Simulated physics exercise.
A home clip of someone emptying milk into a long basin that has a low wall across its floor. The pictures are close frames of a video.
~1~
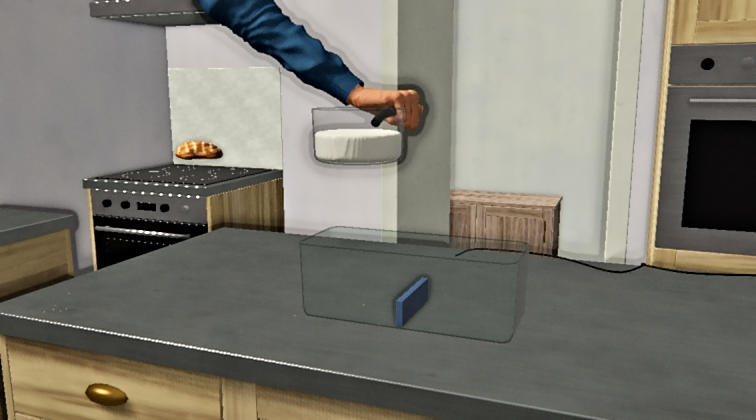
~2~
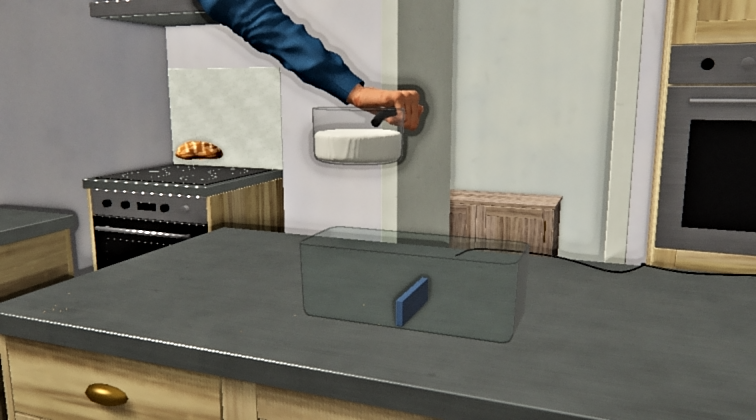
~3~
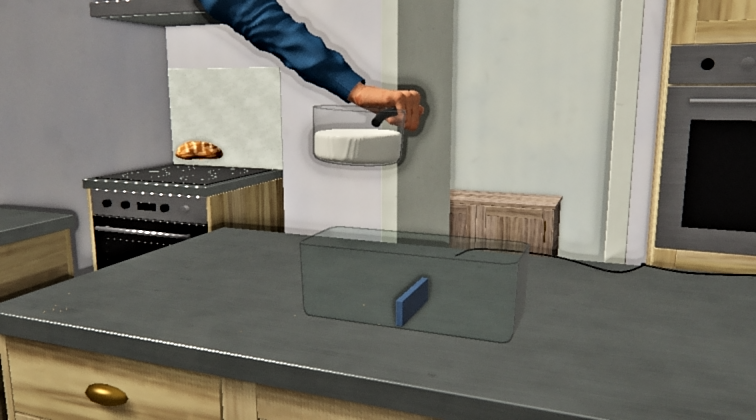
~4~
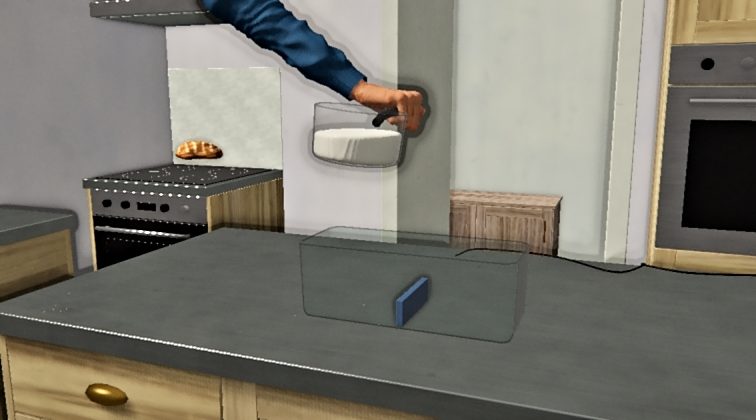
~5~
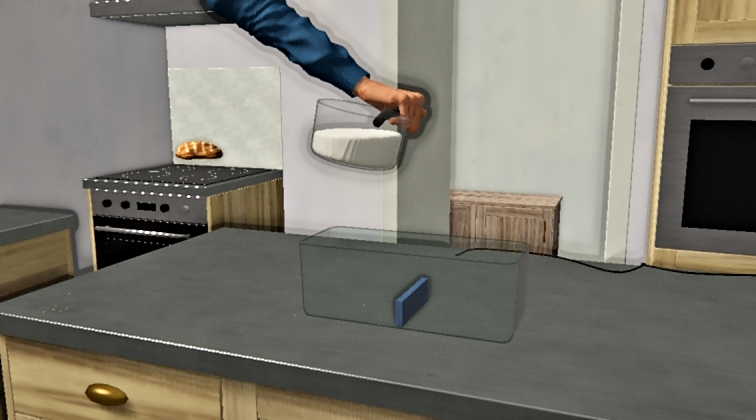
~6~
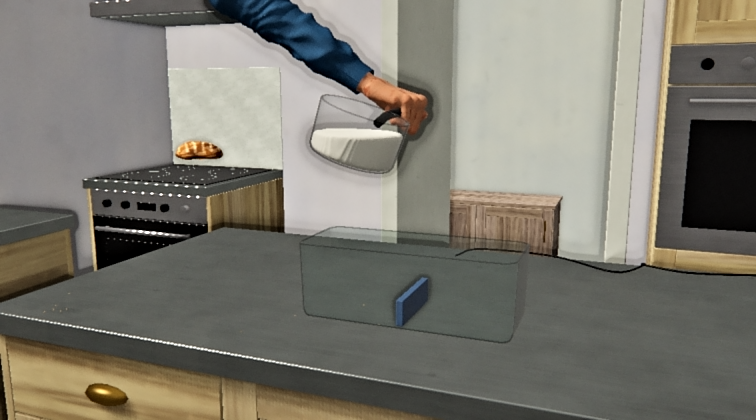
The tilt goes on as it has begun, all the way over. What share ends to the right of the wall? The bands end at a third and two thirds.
The share right of the wall is above two thirds.
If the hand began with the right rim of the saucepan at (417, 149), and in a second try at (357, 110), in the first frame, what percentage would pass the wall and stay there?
About 95 and 5 per cent.
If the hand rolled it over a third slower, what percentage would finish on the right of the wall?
About 90 per cent.
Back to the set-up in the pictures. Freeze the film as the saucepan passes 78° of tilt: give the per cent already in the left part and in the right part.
The left part 0 per cent, the right part 5.
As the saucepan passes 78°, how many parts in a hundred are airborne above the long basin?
Near 35 %.
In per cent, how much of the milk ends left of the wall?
Some 15 per cent.
A moment on, the saucepan is tipped on its side and 60 per cent is still to pour, 0 is left of the wall and 4 right of it.
Next, the saucepan is tipped right over and 13 per cent is still to pour, 5 is left of the wall and 65 right of it.
Then the saucepan is tipped right over and 1 per cent is still to pour, 13 is left of the wall and 84 right of it.
Later the saucepan is tipped right over and 0 per cent is still to pour, 13 is left of the wall and 86 right of it.
In the end 13 per cent lies left of the wall, 86 right of it and 1 outside.
